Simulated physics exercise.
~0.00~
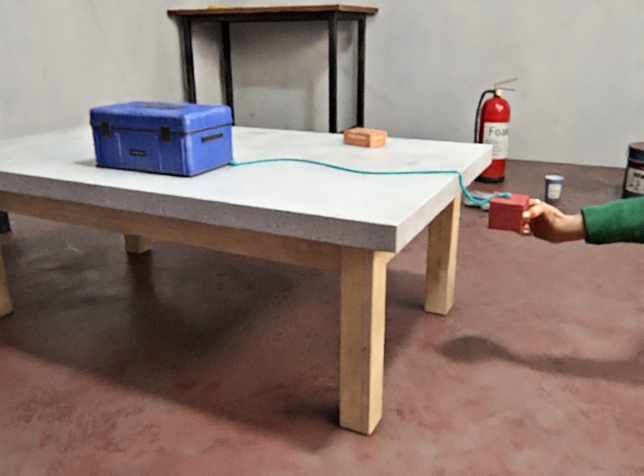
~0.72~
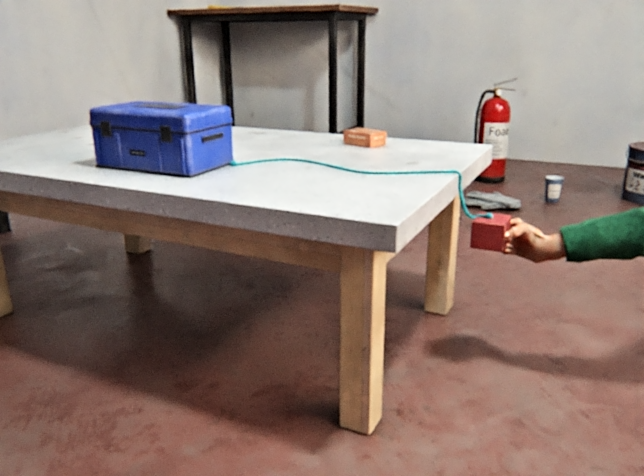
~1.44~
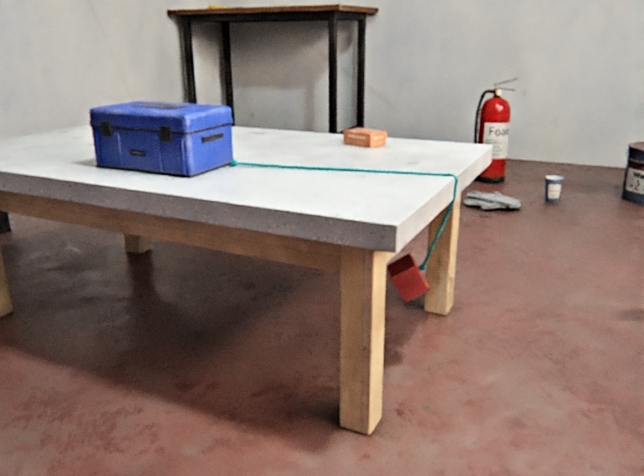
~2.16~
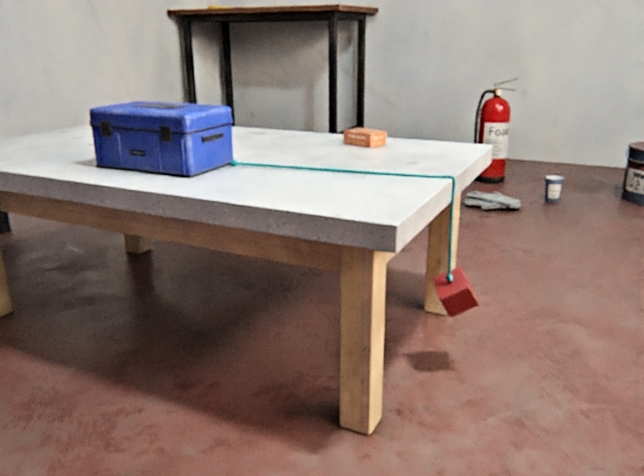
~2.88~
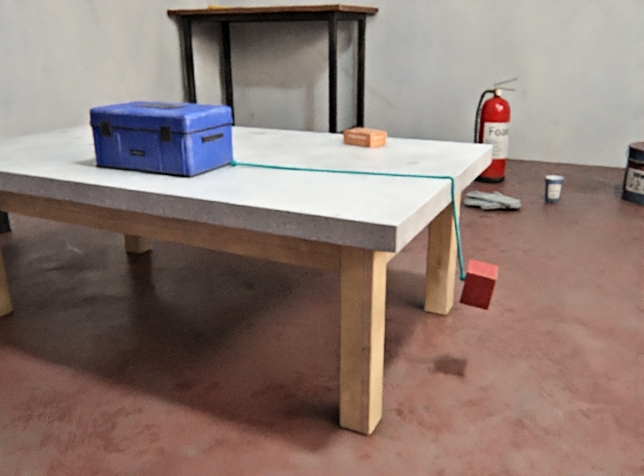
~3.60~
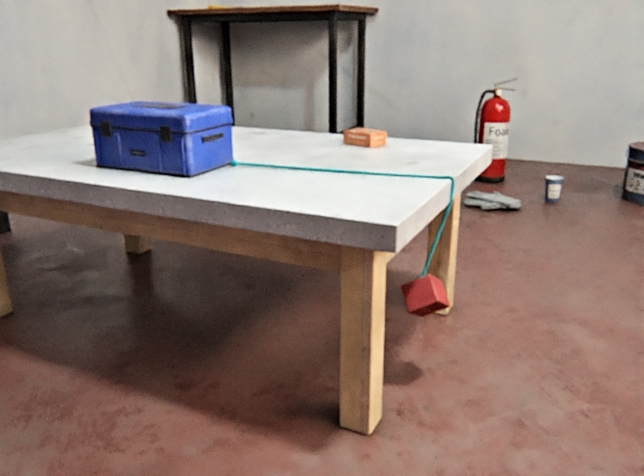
A hand releasing a red block tied by cord to a blue toolbox, leaving it swinging below the table edge, toolbox unmoved.
